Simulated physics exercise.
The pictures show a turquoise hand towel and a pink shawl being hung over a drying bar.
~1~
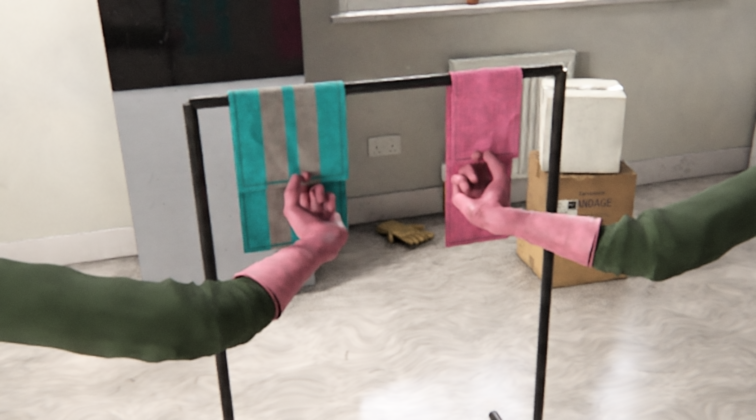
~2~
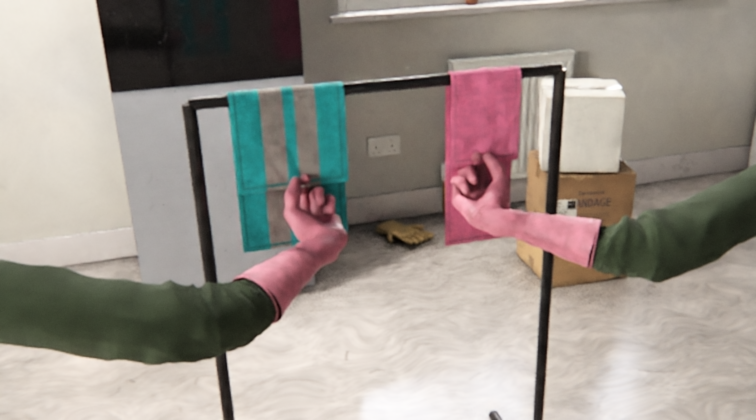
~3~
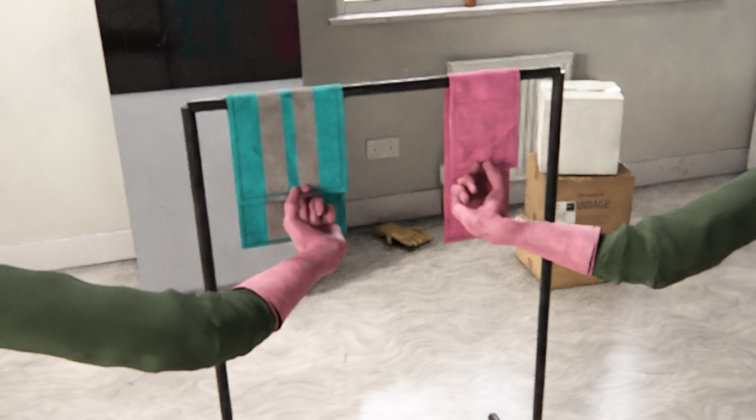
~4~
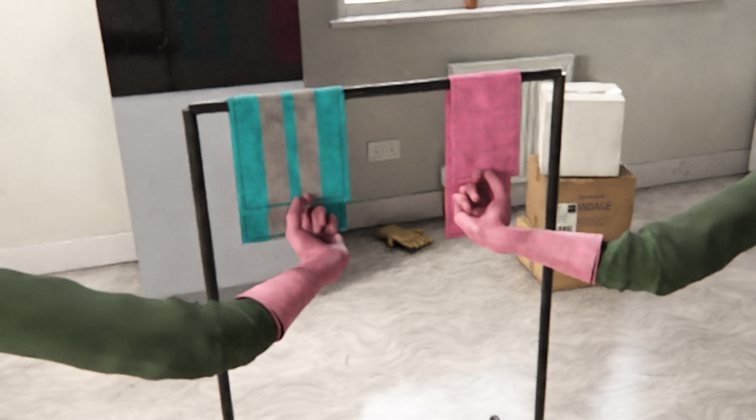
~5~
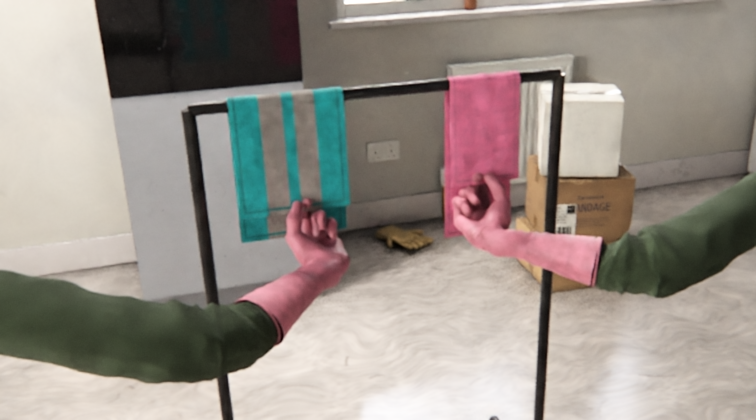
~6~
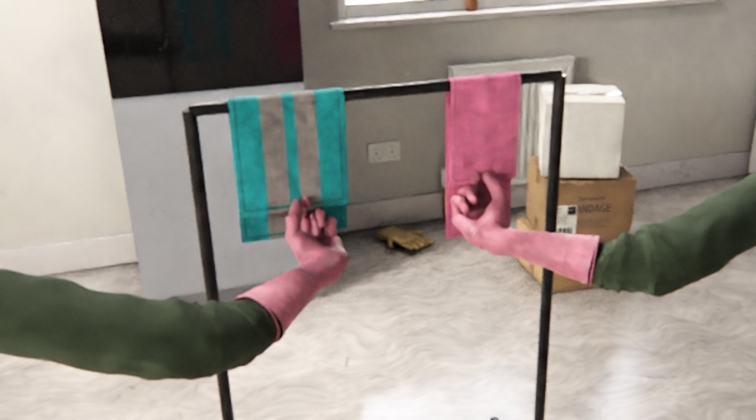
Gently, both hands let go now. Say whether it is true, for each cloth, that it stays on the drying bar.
Turquoise hand towel: True; pink shawl: True.
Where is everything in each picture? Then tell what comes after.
In the first picture, hand towel front hem (321, 175), back hem (322, 236); shawl front hem (468, 157), back hem (462, 239).
In the second picture, hand towel front hem (321, 178); shawl front hem (468, 159).
In the third picture, hand towel front hem (321, 187); shawl front hem (468, 167).
In the fourth picture, hand towel front hem (323, 197); shawl front hem (469, 176).
In the fifth picture, hand towel front hem (323, 202); shawl front hem (469, 179).
In the sixth picture, hand towel front hem (322, 200), back hem (321, 226), front almost as long as the back; shawl front hem (468, 178), back hem (462, 232), front over half the back.
Then, 0.84 s past the final frame, hand towel unmoved; shawl unmoved.
When it is over, hand towel unmoved; shawl unmoved. The turquoise hand towel stays on and the pink shawl hangs there.
